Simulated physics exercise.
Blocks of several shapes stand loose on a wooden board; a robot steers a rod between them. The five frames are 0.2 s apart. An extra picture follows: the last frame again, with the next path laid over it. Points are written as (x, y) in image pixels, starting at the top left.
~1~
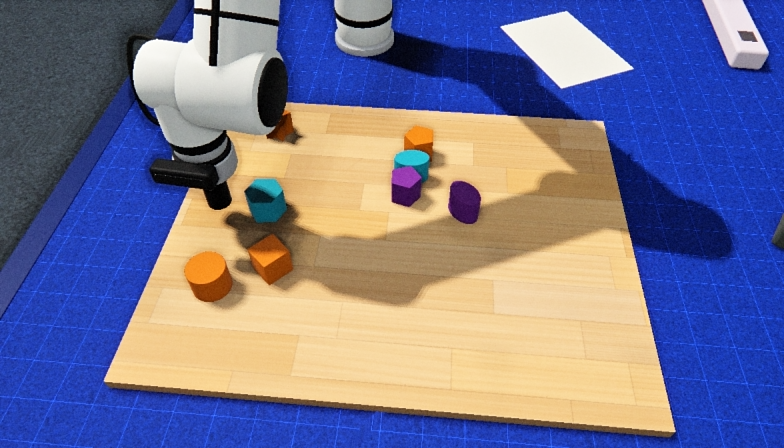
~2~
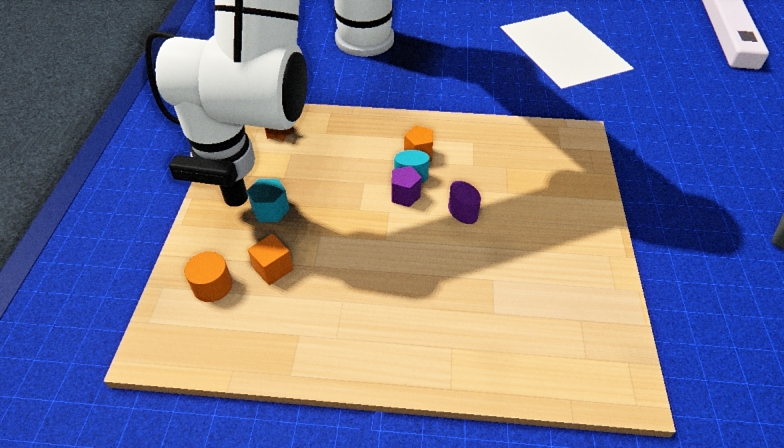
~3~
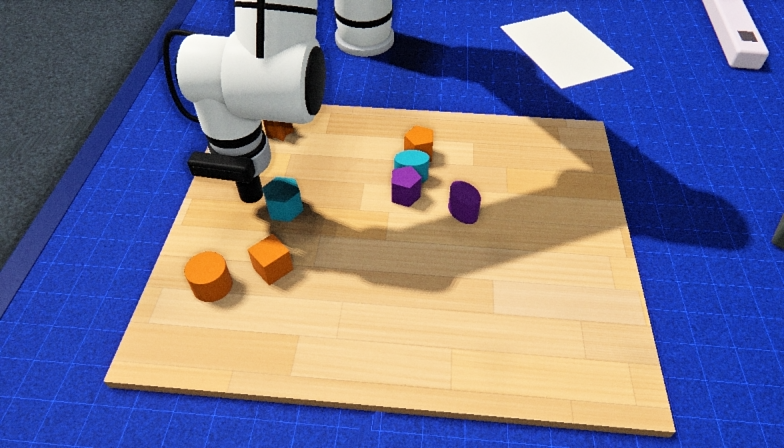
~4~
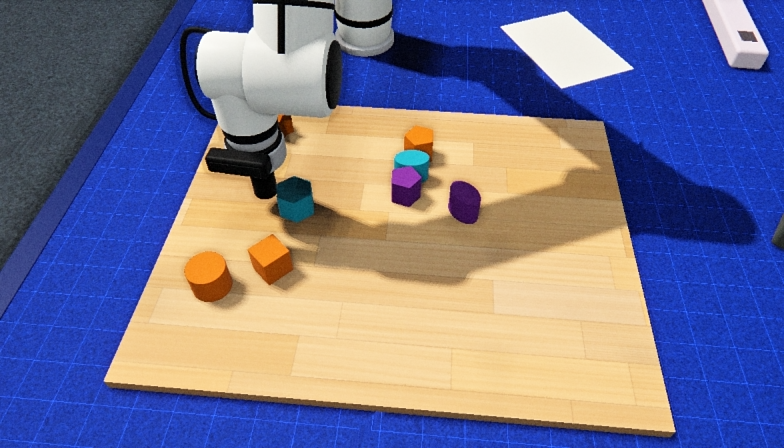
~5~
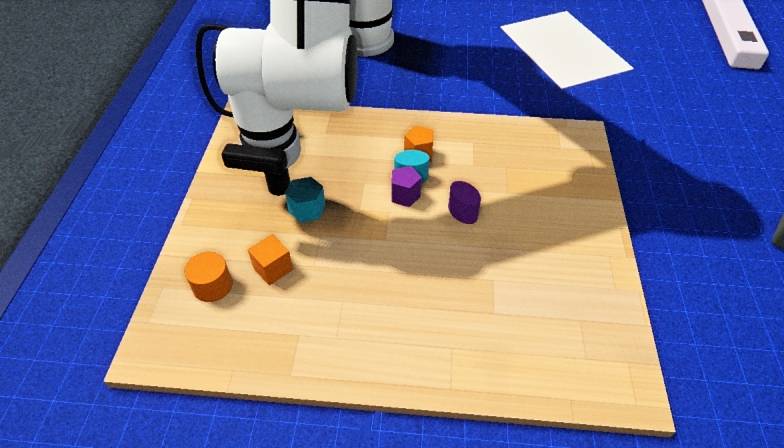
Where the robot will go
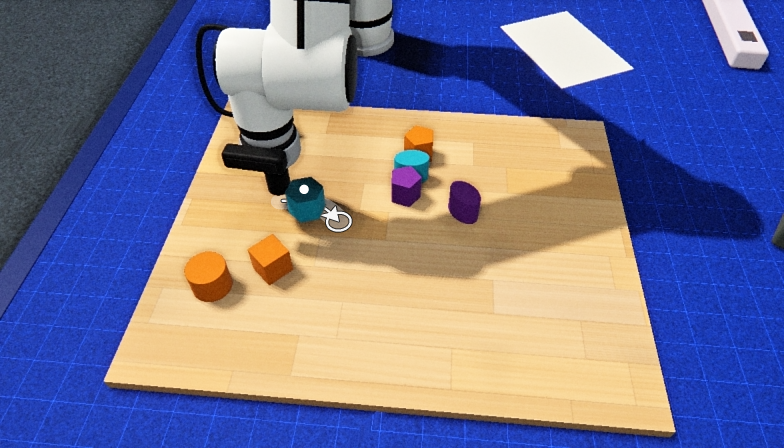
In this clip, a white robot arm moves its black rod rightward over a wooden board on a blue surface, then pushes a turquoise hexagonal block a short way right, while the surrounding orange and purple blocks stay still.
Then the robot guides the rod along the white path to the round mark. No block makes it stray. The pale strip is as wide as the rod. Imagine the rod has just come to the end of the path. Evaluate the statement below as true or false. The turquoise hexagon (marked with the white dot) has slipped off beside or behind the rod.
The statement is false.
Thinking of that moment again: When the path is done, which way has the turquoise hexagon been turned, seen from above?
It is turned clockwise.
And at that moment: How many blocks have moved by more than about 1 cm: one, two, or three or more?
Count: One.
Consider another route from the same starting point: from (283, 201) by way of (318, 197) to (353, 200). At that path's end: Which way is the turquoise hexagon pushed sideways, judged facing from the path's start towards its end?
It's pushed right.
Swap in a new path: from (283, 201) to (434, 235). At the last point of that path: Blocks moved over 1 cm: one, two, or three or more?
The answer will be one.
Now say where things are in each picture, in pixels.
In the first frame, rod's lower end at (220, 202); turquoise hexagon at (263, 190).
In the second frame, rod at (236, 199); turquoise hexagon at (266, 190).
In the third frame, rod at (252, 195); turquoise hexagon at (281, 189).
In the fourth frame, rod at (266, 192); turquoise hexagon at (294, 189).
In the fifth frame, rod at (280, 188); turquoise hexagon at (304, 189).
Drawn move, from (283, 201) via (305, 201) and (325, 208), ending at (339, 222); the dot is on the turquoise hexagon.
On the path given first. Halfway along, rod at (314, 191); turquoise hexagon at (334, 199), turned 30° clockwise.
At the end, rod at (338, 209); turquoise hexagon at (360, 215), turned 25° clockwise.
